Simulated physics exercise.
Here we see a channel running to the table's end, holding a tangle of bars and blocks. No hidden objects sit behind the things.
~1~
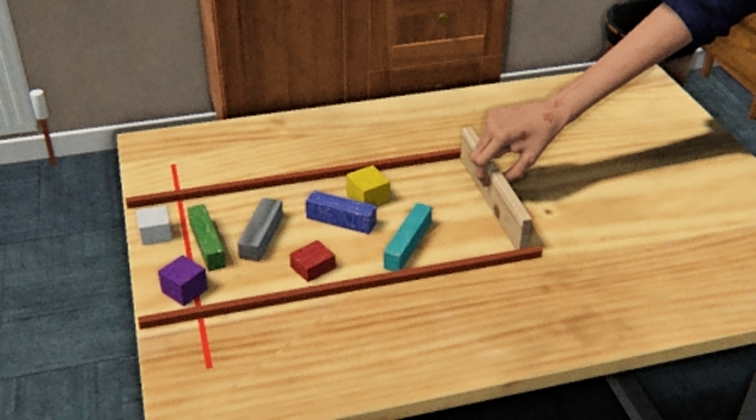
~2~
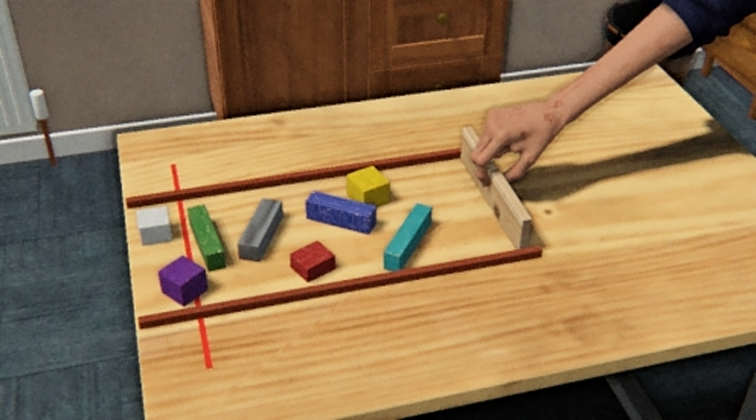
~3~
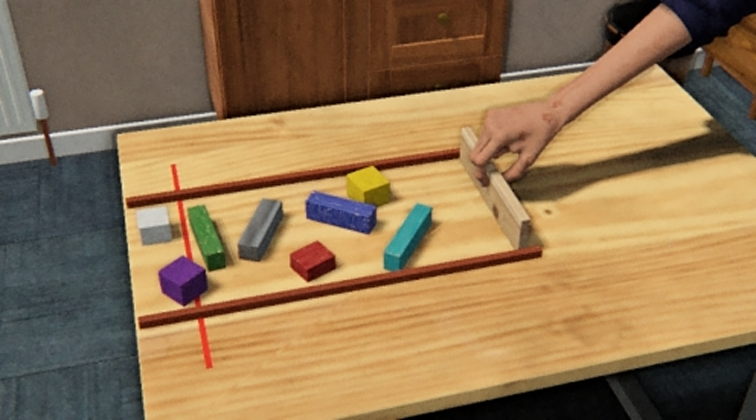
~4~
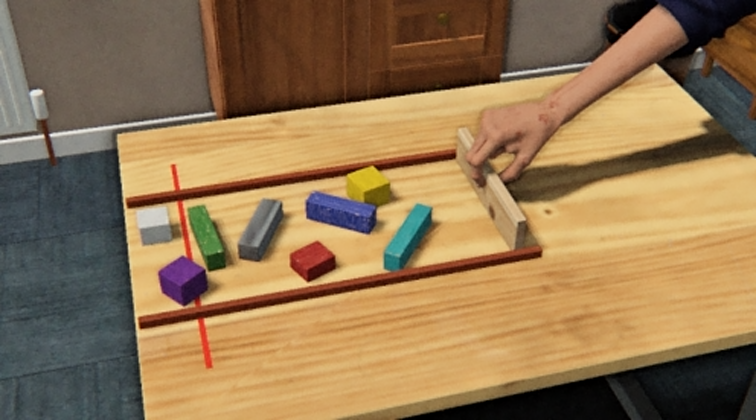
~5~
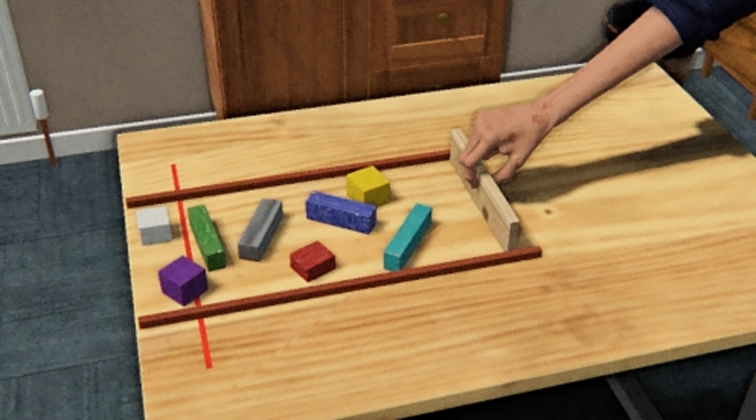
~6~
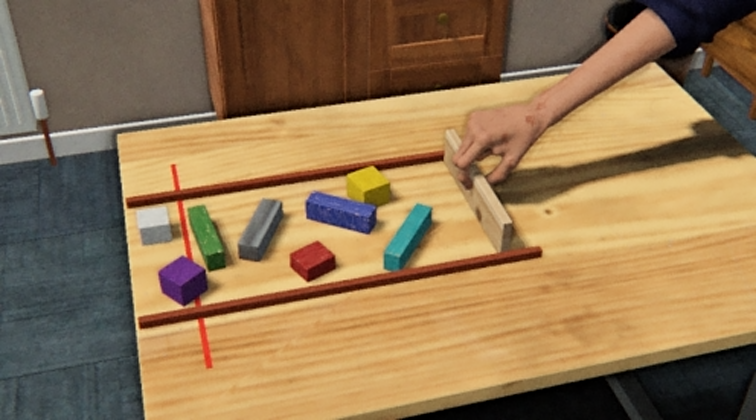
A hand reaching in from the upper right slides an upright wooden board slightly leftward between two dark red rails, while the blocks and the camera stay still. The view looks down at an angle on a pale wooden table in a room. White and purple blocks sit left, near a red line, with green, grey, blue and teal bars and red and yellow blocks rightward.
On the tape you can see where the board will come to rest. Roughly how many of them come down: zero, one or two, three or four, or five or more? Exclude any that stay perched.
You'd see three or four pieces leave the end and fall.
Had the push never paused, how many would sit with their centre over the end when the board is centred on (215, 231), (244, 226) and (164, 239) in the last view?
1; 1; 6.
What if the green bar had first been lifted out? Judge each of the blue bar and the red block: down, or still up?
The blue bar does not fall; the red block is kept.
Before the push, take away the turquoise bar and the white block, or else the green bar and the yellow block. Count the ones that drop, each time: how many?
First 1, then 2.
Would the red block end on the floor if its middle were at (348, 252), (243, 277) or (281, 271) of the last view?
Going through them in order, it does not come off, then does not come off, then does not come off.
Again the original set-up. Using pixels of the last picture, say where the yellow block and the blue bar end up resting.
The yellow block comes to rest at (167, 218), and the blue bar comes to rest at (146, 241).
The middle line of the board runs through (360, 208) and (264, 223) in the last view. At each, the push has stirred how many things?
Counts: 3 and 7.
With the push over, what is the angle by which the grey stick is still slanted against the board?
Misalignment: Close to 20°.
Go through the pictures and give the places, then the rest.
The first frame shows white block (155, 226); purple block (183, 280); green bar (206, 237); board (493, 187); tape (189, 253).
The second frame shows purple block (183, 281); blue bar (341, 213).
The third frame shows green bar (206, 237); yellow block (368, 189).
The fourth frame shows white block (155, 226); grey stick (261, 229).
The fifth frame shows purple block (183, 281); board (482, 188).
The sixth frame shows white block (155, 226); purple block (183, 281); green bar (206, 237); board (476, 189); tape (189, 253).
Soon after, none off yet; white block at rest near (155, 226); purple block at rest near (183, 281); green bar at rest near (206, 237).
At rest, the number that fall off is three or four; fallen, green bar, purple block and white block.
